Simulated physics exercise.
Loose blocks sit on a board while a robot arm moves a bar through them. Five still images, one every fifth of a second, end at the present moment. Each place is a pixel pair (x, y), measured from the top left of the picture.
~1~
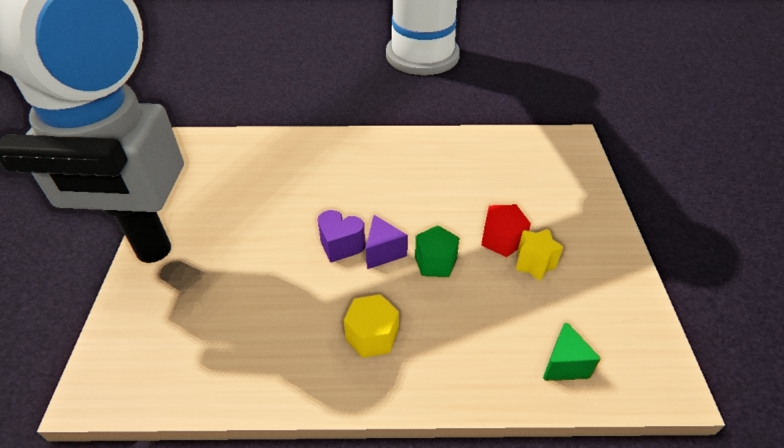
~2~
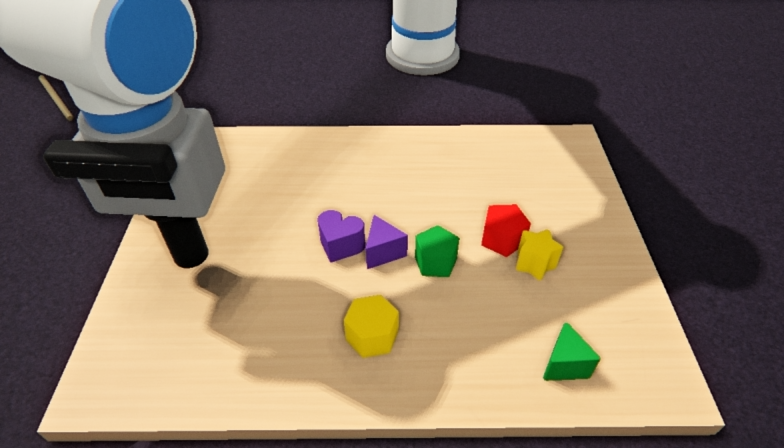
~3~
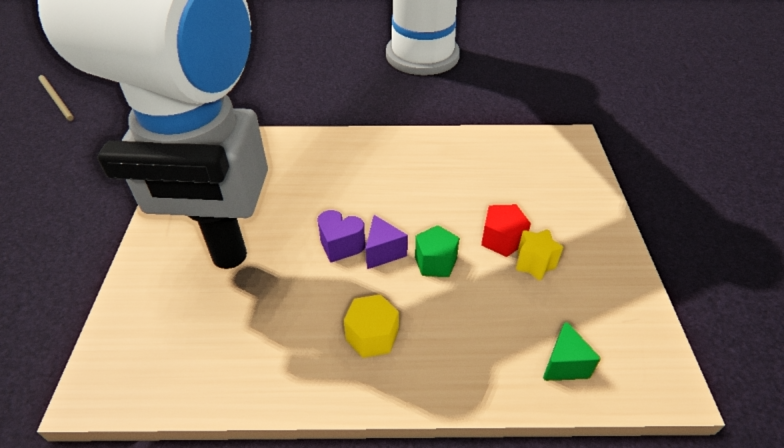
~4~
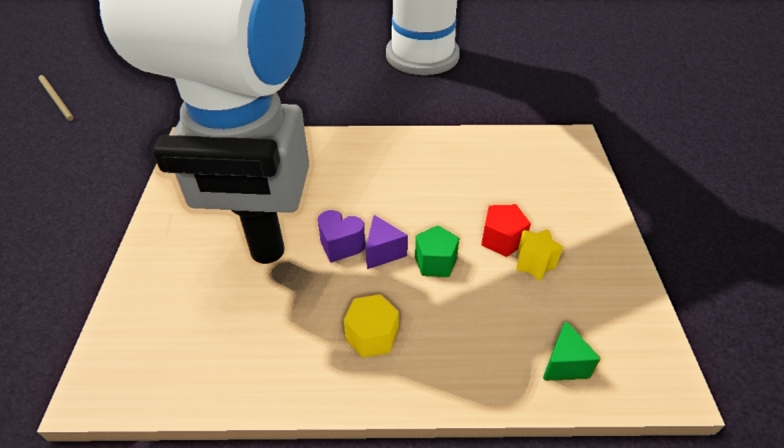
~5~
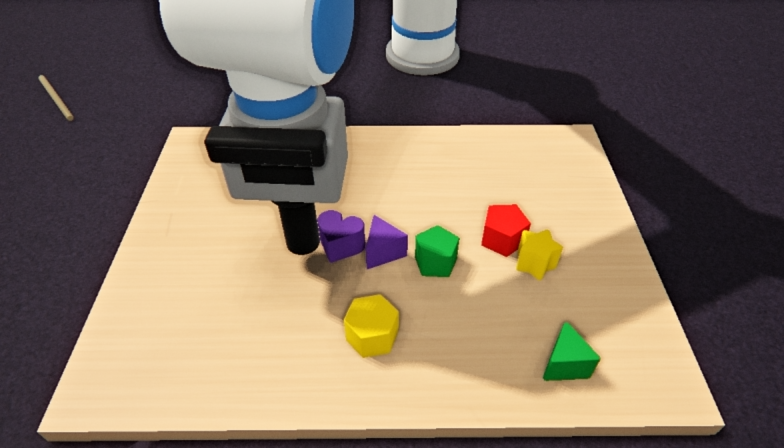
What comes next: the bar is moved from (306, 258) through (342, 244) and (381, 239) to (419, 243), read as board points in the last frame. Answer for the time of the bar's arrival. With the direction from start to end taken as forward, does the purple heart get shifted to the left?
Yes
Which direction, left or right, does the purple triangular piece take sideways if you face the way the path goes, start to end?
It's set to shift right.
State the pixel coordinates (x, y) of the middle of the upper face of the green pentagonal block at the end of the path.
At roughly (455, 249).
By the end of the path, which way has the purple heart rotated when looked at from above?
From above, the purple heart will be seen to turn anti-clockwise.
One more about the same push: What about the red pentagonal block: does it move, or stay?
It stays put.
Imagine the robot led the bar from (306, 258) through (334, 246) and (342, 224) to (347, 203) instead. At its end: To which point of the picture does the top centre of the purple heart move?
Pixel (373, 202).
What follows on the original path. One third of the way, bar (342, 229); purple heart (372, 211); purple triangular piece (393, 230), turned 40° clockwise.
Two thirds of the way, bar (381, 224); purple heart (405, 201), turned 25° anticlockwise; purple triangular piece (402, 234), turned 45° clockwise.
At the end, bar (420, 228); purple heart (422, 198), turned 55° anticlockwise; purple triangular piece (418, 245), turned 80° clockwise; green pentagonal block (455, 249), turned 25° anticlockwise; red pentagonal block not moved.
